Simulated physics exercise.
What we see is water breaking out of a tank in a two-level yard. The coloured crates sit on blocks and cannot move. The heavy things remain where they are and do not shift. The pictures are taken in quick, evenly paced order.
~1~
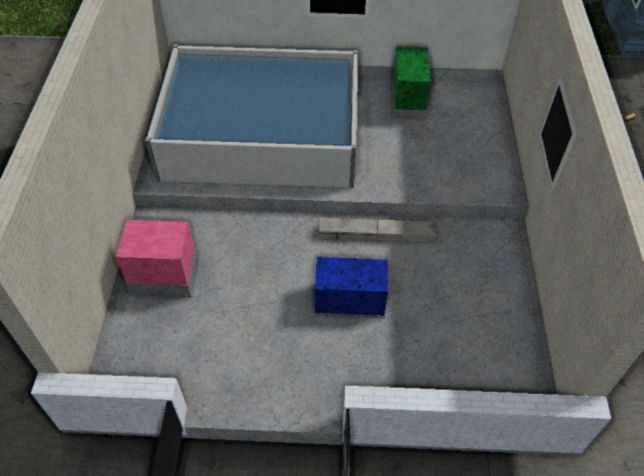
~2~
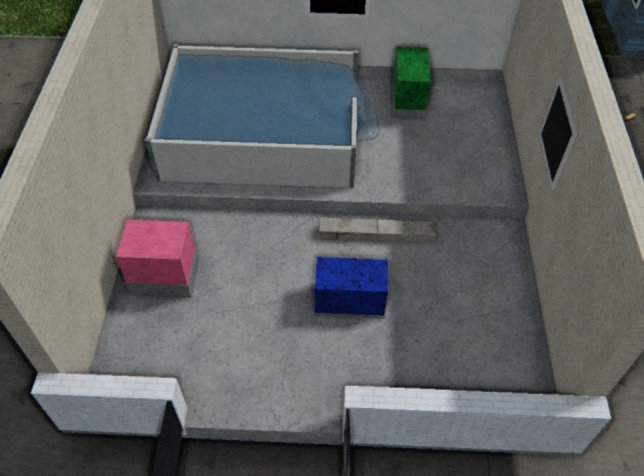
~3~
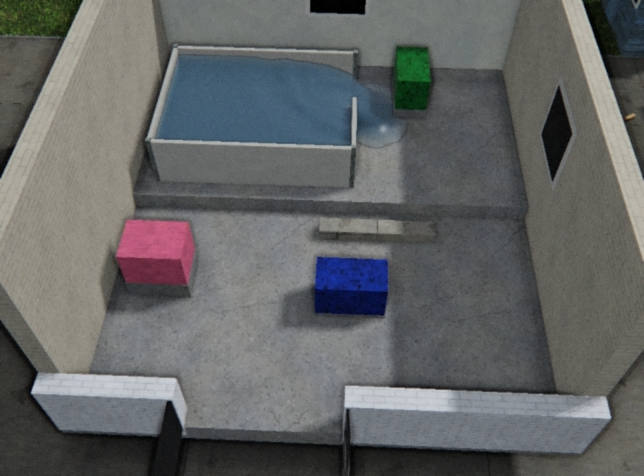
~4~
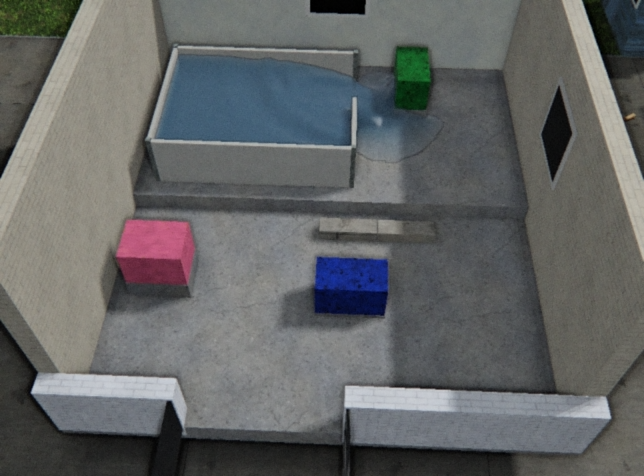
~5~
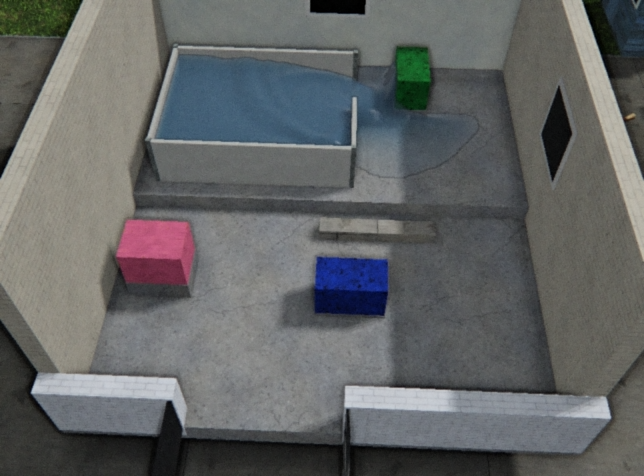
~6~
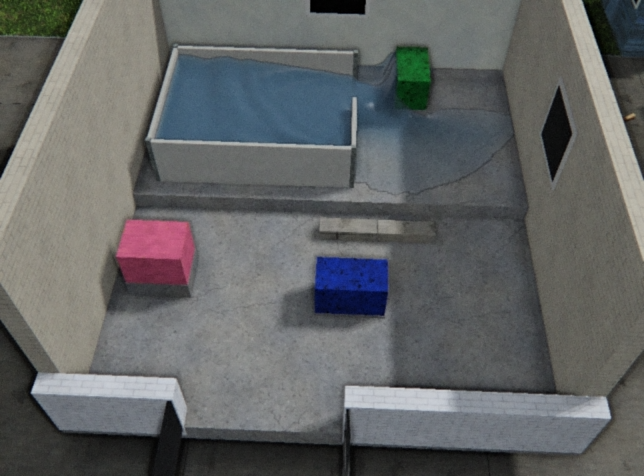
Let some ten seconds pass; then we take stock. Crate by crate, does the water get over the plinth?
At the end, the green crate is touched by water, the pink crate remains untouched by water, the blue crate is touched by water.
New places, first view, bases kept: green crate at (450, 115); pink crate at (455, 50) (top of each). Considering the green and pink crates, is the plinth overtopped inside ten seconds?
Green: Reached; pink: Reached.
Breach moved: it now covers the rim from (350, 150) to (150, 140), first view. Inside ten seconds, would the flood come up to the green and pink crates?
As it turns out, the green crate is left untouched, and the pink crate gets overtopped.
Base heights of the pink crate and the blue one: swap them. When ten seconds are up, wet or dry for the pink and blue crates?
With the swap, pink is flooded while blue avoids the flood.
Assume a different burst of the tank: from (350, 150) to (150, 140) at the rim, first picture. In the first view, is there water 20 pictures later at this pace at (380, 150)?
Honestly, it looks left alone to me.
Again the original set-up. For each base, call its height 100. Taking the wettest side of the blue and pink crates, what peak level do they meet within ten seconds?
240 and 70 per cent, roughly.
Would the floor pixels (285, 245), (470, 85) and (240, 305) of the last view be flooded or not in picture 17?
Going through them one by one, the first is spared, the second waterlogged and the third spared.
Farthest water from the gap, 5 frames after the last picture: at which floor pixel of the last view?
Somewhere near (517, 226).
A moment on, water covers 25 % of the floor; the green crate water round its plinth, the pink crate not reached, the blue crate not reached.
Next, water covers 40 % of the floor; the green crate water round its plinth, the pink crate not reached, the blue crate not reached.
Then, water covers 55 % of the floor; the green crate water round its plinth, the pink crate not reached, the blue crate not reached.
Later, water covers 85 % of the floor; the green crate water round its plinth, the pink crate water round its plinth, the blue crate water round its plinth.
In the end, water covers 95 % of the floor; the green crate was topped, the pink crate stayed above the water, the blue crate was topped.
